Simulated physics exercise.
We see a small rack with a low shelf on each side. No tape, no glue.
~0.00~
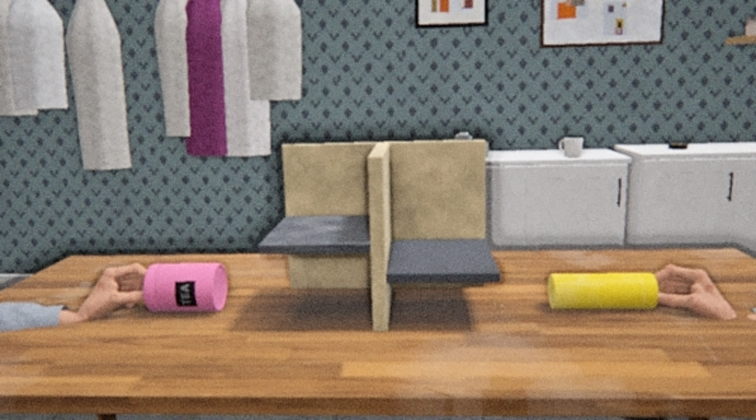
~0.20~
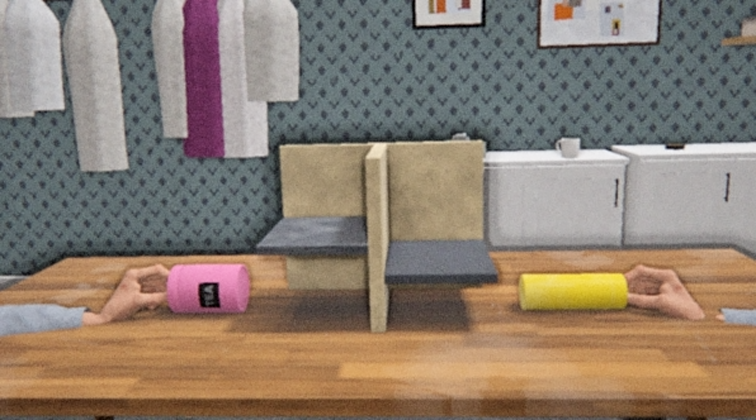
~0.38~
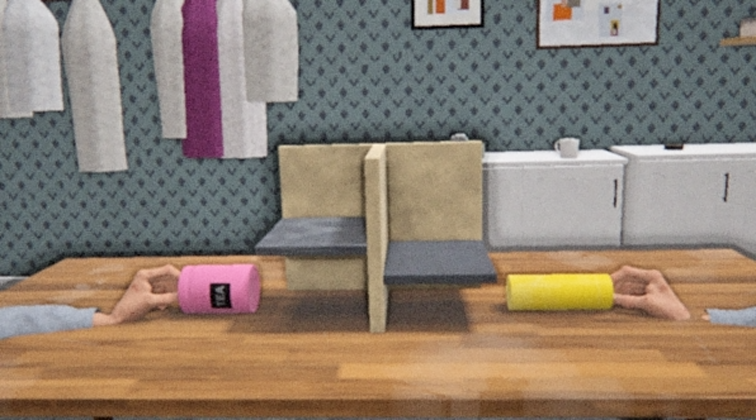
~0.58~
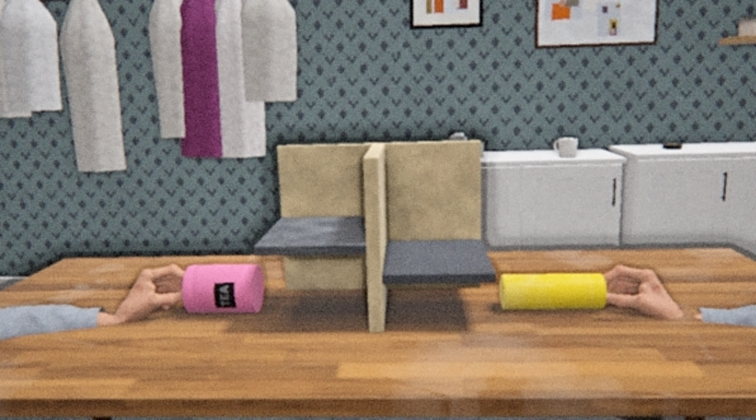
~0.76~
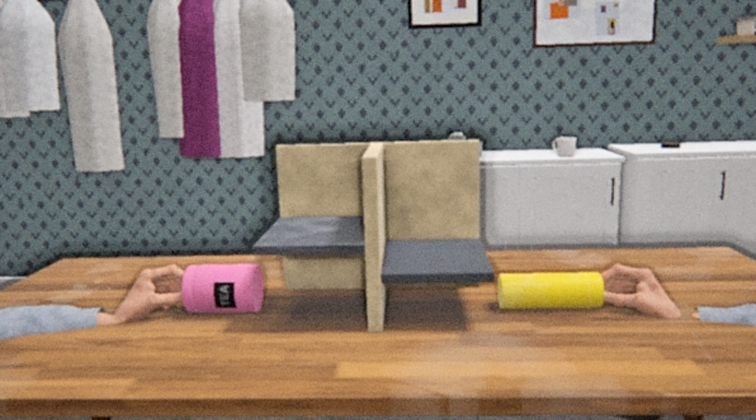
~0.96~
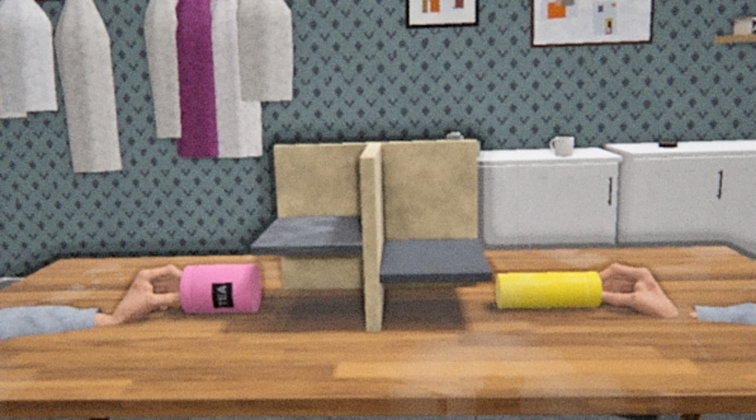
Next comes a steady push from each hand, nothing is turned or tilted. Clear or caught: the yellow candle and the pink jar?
Here the yellow candle slides in and the pink jar slides in.
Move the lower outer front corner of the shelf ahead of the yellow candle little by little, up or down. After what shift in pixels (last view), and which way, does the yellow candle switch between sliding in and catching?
About 12 pixels down.
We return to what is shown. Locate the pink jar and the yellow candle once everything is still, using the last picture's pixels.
The pink jar at (311, 288), the yellow candle at (436, 292).
By 1.30 s, yellow candle sliding up to the opening near (522, 291); pink jar sliding up to the opening near (247, 288).
By 1.52 s, yellow candle part of the way in near (492, 291); pink jar part of the way in near (277, 288).
By 1.72 s, yellow candle part of the way in near (465, 292); pink jar all the way in near (304, 287).
When it is over (2.3 s), the yellow candle clears the shelf, near (435, 292); the pink jar clears the shelf, near (311, 288).
